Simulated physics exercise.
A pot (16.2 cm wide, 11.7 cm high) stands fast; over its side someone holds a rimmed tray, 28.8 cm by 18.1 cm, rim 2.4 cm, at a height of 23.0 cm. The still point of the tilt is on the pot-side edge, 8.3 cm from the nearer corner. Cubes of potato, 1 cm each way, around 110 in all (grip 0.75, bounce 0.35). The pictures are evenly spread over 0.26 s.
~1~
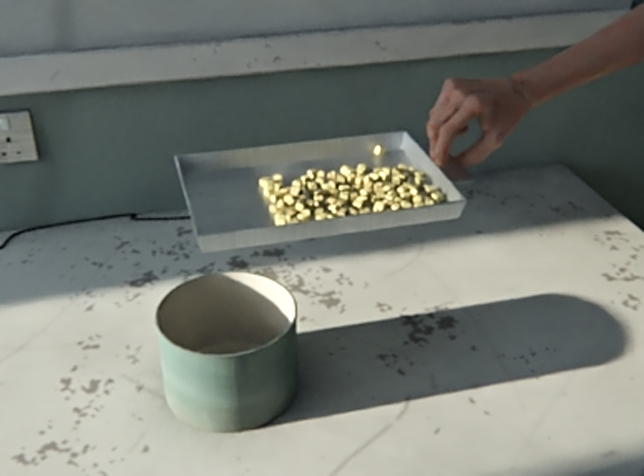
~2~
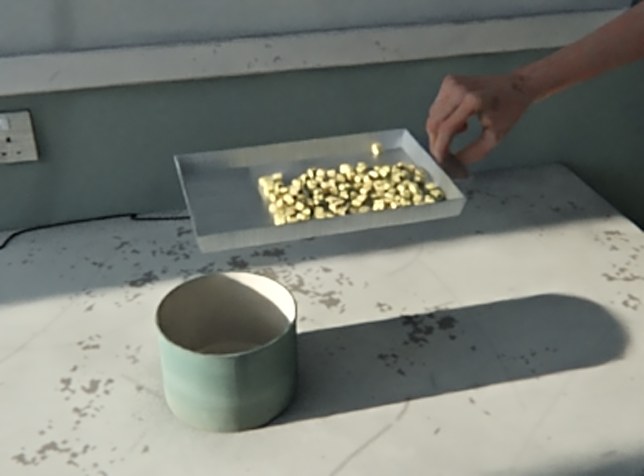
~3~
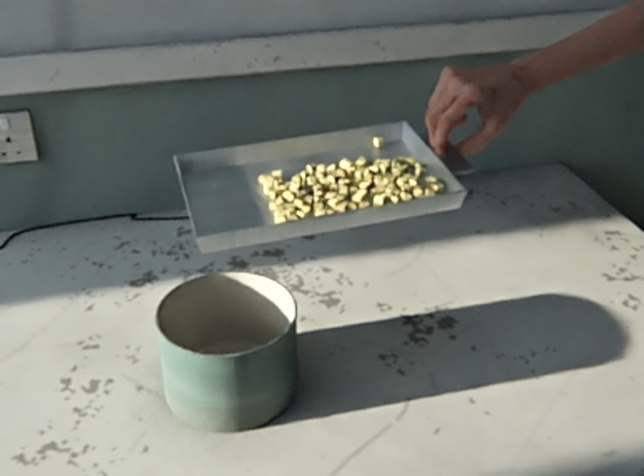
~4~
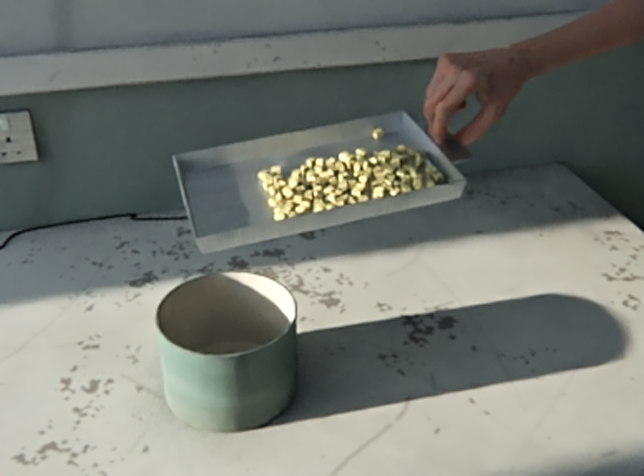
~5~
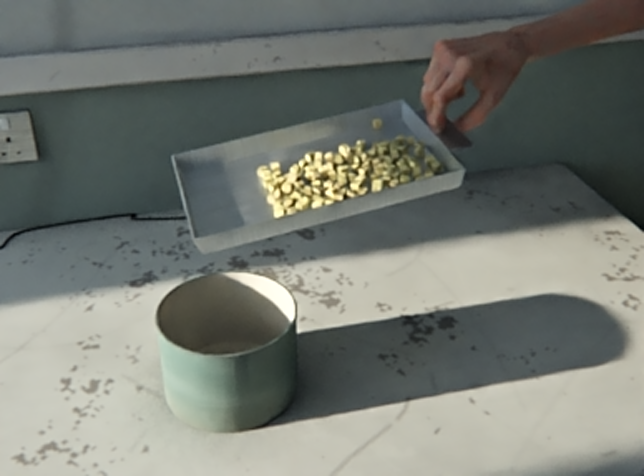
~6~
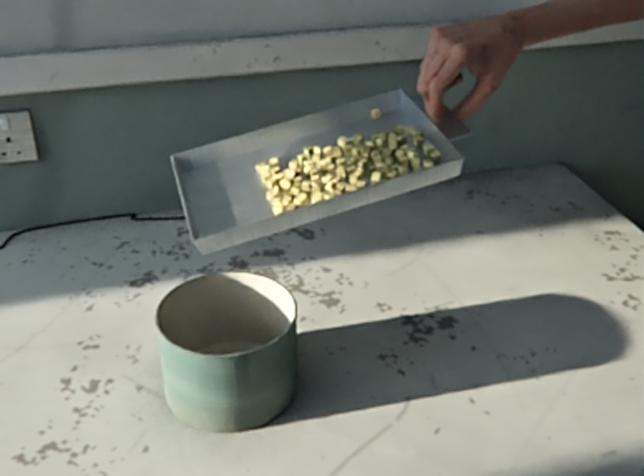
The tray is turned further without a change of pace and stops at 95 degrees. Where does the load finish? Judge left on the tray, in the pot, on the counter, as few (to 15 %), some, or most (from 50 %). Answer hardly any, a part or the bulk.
Left on the tray: Hardly any; in the pot: A part; on the counter: The bulk.
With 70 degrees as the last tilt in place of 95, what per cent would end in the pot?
In that case some 5 per cent.
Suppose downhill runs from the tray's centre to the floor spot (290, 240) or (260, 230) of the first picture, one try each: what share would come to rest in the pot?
About 55 and 70 per cent.
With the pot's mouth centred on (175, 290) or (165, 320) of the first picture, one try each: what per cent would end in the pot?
About 55 and 85 per cent.
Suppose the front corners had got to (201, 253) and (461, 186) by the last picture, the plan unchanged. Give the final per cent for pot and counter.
Pot 65, counter 35.
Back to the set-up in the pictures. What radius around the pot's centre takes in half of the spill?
Roughly 18 cm.
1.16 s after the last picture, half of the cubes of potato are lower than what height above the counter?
About 24 cm.
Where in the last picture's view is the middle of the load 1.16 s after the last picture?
Around (185, 232).
Then, 0.70 s after the last picture, tilt 51 degrees; the tray holds 100 %, the pot 0 %.
Then, 1.16 s after the last picture, tilt 77 degrees; the tray holds 55 %, the pot 0 %.
Then, 1.70 s after the last picture, tilt 95 degrees; the tray holds 30 %, the pot 10 %.
In the end, tray 5 %, pot 25 %, counter 75 %.
